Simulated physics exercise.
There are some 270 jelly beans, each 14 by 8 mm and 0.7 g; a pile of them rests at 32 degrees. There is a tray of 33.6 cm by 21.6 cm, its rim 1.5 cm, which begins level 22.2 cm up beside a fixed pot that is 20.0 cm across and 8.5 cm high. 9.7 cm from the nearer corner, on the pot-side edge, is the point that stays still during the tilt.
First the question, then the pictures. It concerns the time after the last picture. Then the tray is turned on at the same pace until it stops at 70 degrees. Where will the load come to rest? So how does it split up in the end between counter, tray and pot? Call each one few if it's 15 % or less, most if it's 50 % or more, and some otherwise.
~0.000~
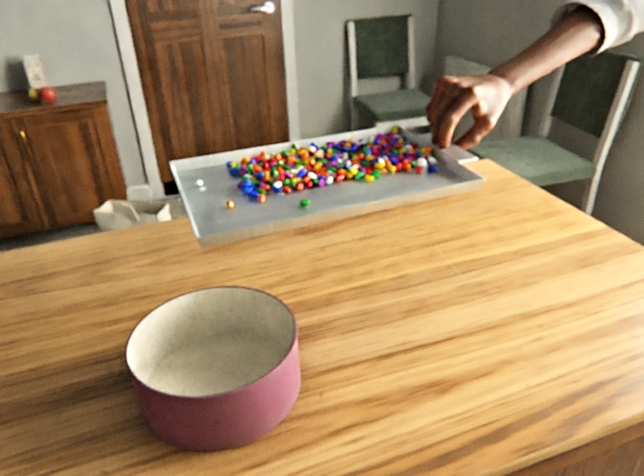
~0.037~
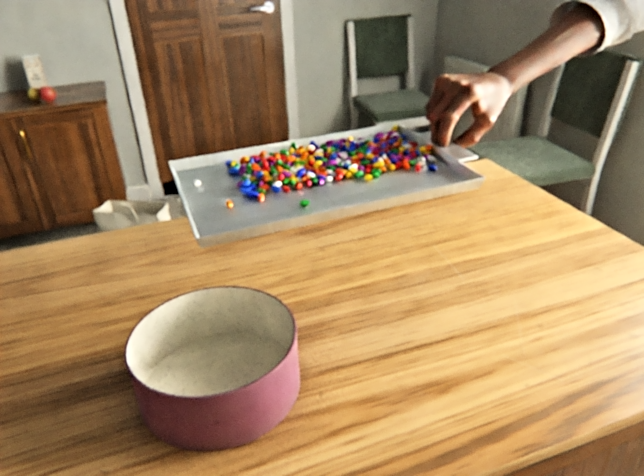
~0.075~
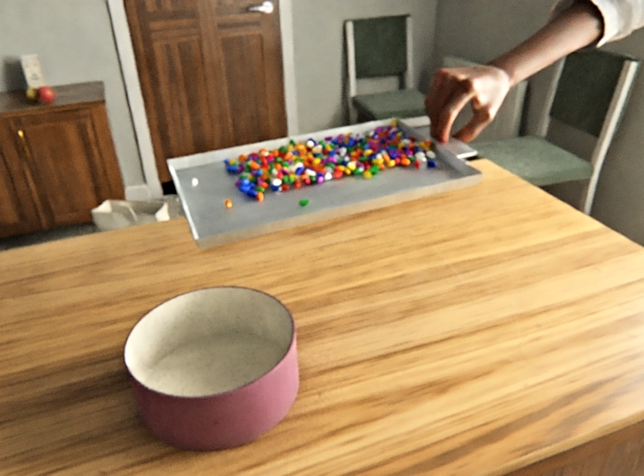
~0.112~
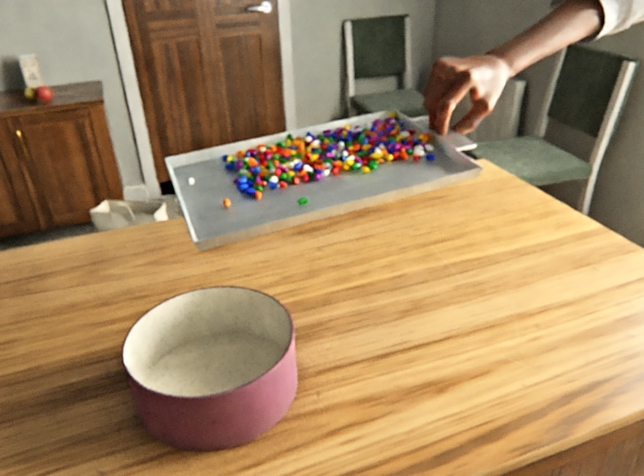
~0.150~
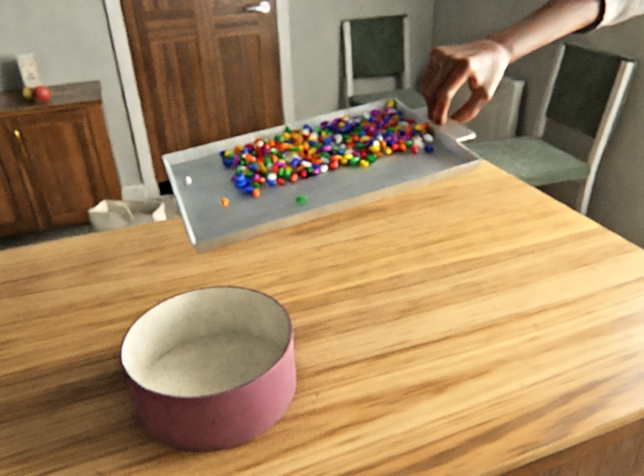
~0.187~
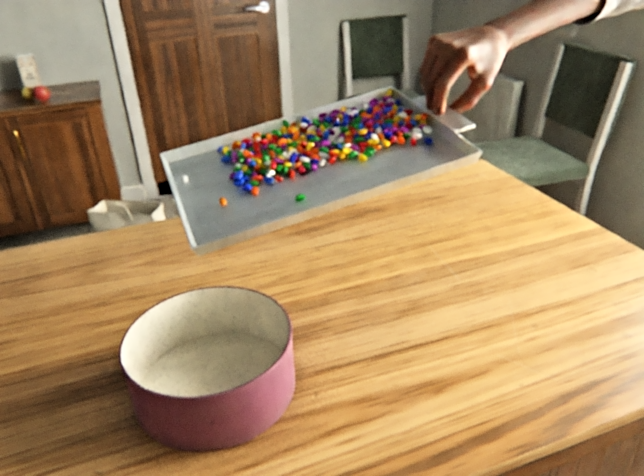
I'd say counter few, left on the tray few, pot most.
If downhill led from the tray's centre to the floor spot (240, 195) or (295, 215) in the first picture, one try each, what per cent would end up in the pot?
20 and 80 %.
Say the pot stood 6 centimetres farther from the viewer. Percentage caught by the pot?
Near 30 per cent in that case.
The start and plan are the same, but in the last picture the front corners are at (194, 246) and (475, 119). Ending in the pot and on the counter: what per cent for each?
Pot 65; counter 30.
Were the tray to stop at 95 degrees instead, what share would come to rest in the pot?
Estimated share: About 95 %.
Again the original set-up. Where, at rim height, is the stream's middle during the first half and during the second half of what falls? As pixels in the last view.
First near (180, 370), then at (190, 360).
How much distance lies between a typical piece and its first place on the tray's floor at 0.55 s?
Around 5 centimetres.
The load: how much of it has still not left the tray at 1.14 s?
Around 10 percent.
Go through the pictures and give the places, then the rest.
The first picture shows tray tilt 0 degrees, front corners at (200, 235) and (481, 178); middle of the pieces at (333, 159); pot at (213, 334).
The second picture shows tray tilt 0 degrees, front corners at (200, 235) and (480, 177); middle of the pieces at (333, 158).
The third picture shows tray tilt 2 degrees, front corners at (198, 237) and (479, 173); middle of the pieces at (331, 154).
The fourth picture shows tray tilt 4 degrees, front corners at (197, 239) and (478, 167), lowest corner left front; middle of the pieces at (330, 149).
The fifth picture shows tray tilt 7 degrees, front corners at (196, 242) and (477, 159), lowest corner left front; middle of the pieces at (327, 142).
The sixth picture shows tray tilt 10 degrees, front corners at (195, 245) and (477, 151), lowest corner left front; middle of the pieces at (326, 135); pot at (207, 334). Its pace works out near 80 degrees a second.
After 0.55 s, tilt 39 degrees; the tray holds 100 %, the pot 0 %.
Then, at 0.79 s, tilt 59 degrees; the tray holds 80 %, the pot 0 %.
Then, at 1.14 s, tilt 70 degrees; the tray holds 10 %, the pot 85 %.
In the end, at 2.2 s, counter 5 %, tray 5 %, pot 90 %.
